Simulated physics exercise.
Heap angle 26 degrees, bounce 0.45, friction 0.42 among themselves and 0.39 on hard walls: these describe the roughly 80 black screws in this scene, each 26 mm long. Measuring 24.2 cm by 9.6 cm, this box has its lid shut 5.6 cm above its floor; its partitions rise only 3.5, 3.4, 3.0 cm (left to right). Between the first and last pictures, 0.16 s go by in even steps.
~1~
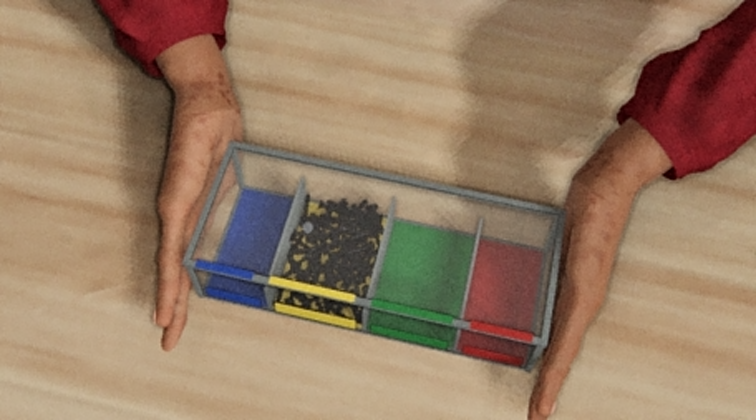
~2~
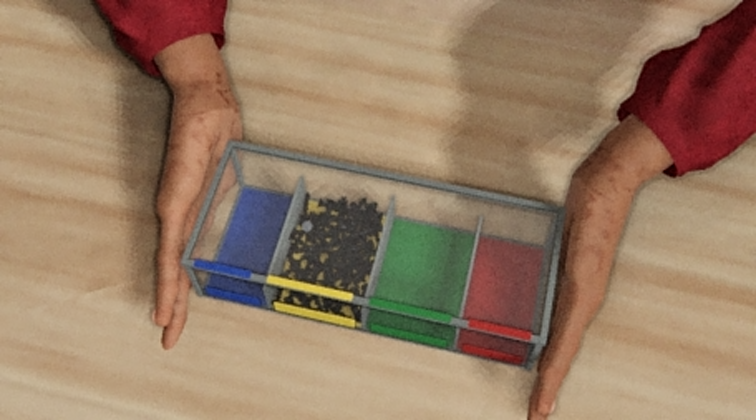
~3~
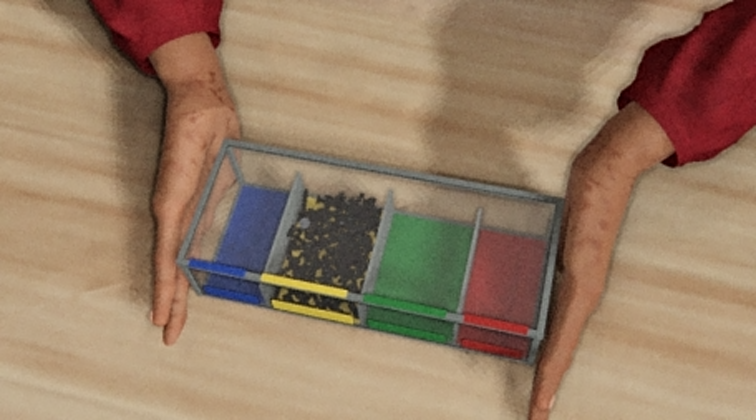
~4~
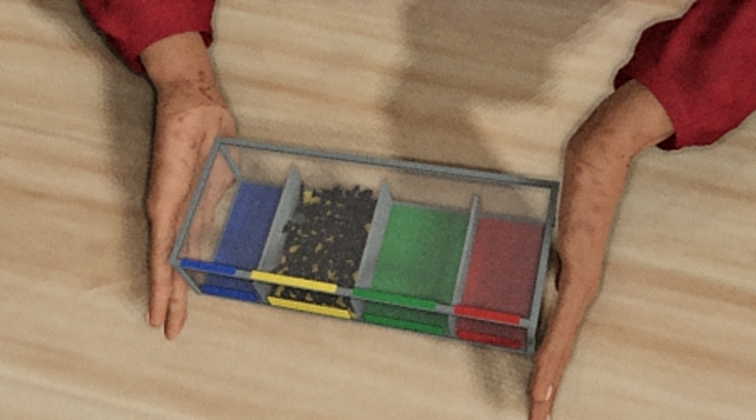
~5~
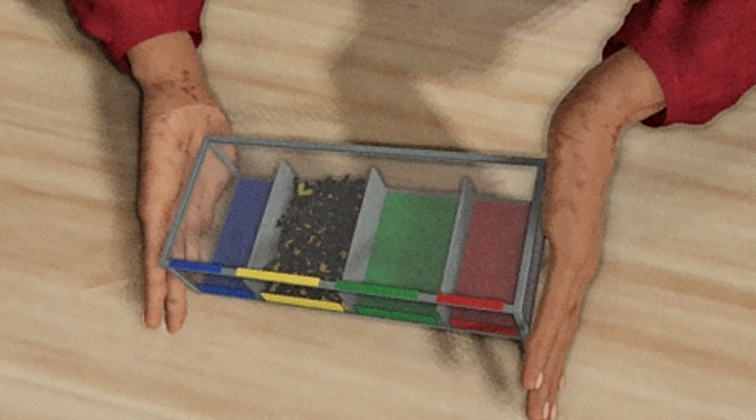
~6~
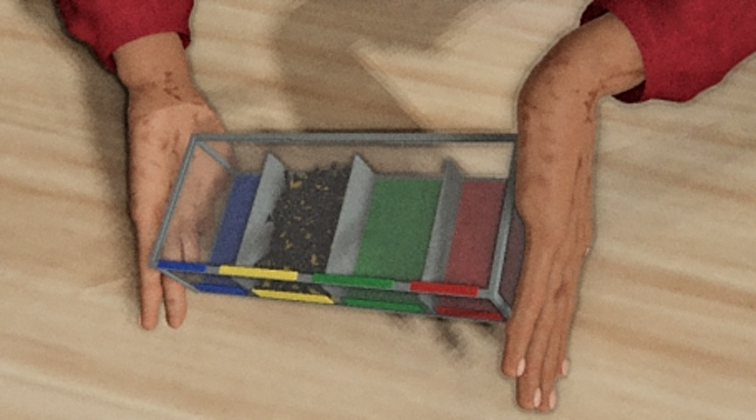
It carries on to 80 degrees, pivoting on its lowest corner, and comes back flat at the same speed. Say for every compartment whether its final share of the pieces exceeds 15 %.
One by one: Red: Does not clear the bar; blue: Clears the bar; green: Does not clear the bar; yellow: Clears the bar.
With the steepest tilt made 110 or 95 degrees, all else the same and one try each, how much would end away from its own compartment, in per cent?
Roughly 35 percent for the first try and 40 percent for the second.
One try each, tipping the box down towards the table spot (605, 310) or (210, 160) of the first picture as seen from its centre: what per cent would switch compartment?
Approximately 60 percent, then 20 percent.
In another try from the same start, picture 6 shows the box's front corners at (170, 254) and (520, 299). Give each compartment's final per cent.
Each compartment ends like this: Red 0 per cent, blue 30 per cent, green 0 per cent, yellow 70 per cent.
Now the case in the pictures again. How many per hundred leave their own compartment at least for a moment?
Roughly 35 %.
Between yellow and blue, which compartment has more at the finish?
Go with yellow, that one ends with more.
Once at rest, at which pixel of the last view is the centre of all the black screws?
Est. centre at rest: (294, 265) px.
Then, 0.34 s after the last picture, tilt 78 degrees; blue 20 %, yellow 80 %.
Then, 0.56 s after the last picture, tilt 30 degrees; blue 35 %, yellow 65 %.
Then, 0.89 s after the last picture, tilt 0 degrees; blue 35 %, yellow 65 %.
In the end, red 0 %, blue 35 %, green 0 %, yellow 65 %.
